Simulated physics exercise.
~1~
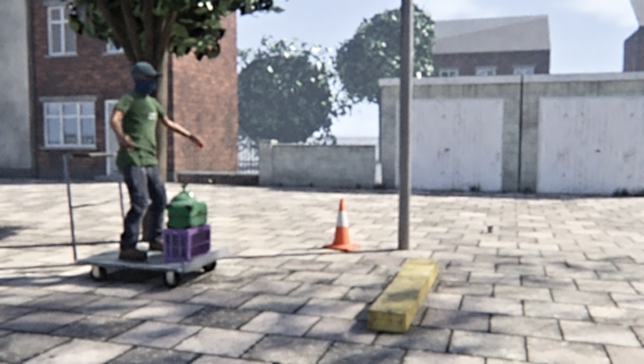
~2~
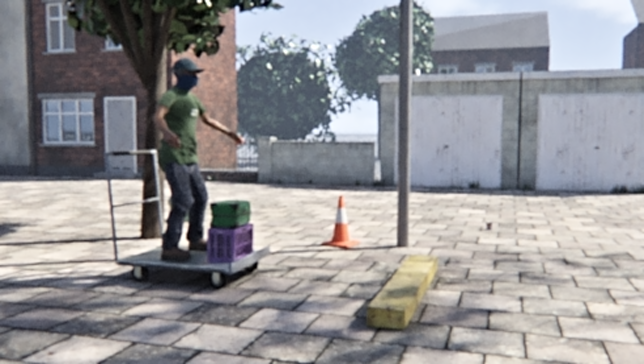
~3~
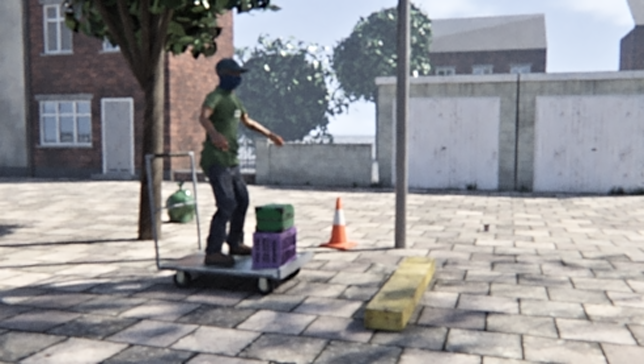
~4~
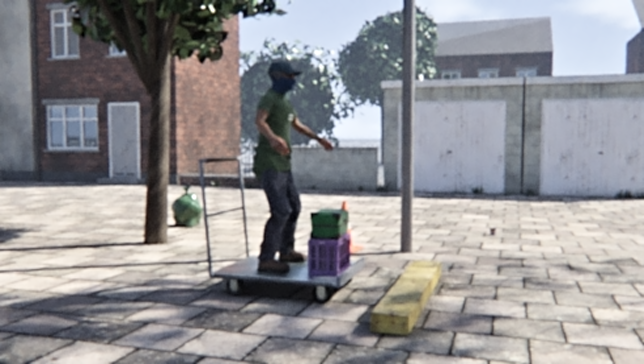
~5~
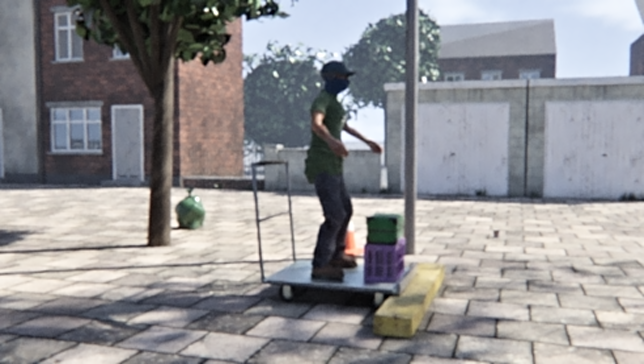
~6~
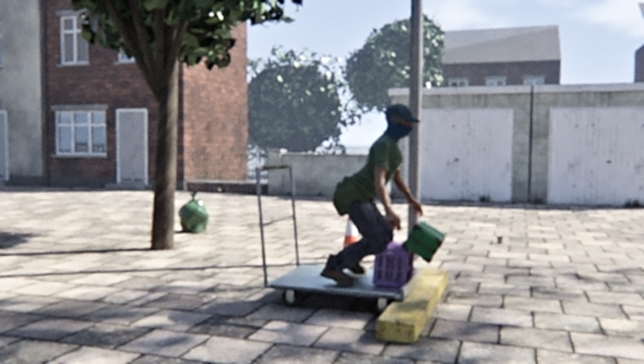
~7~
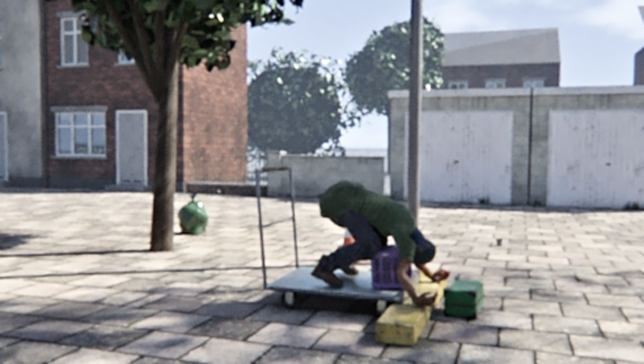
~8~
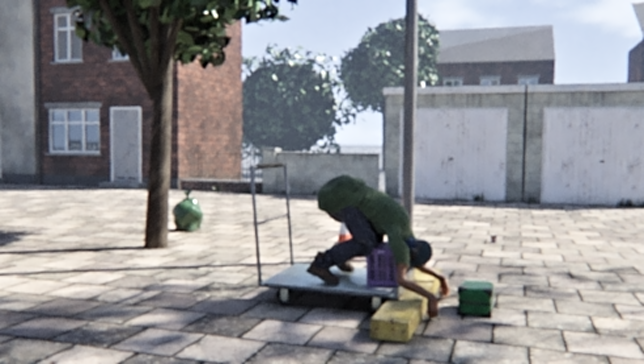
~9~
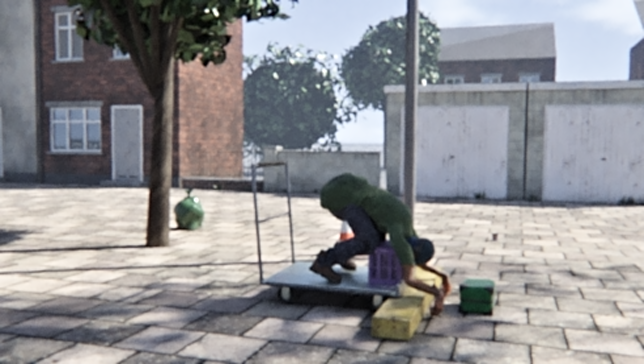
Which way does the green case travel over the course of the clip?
The green case moves to the right, first riding on the trolley and then tumbling off past the yellow kerb.
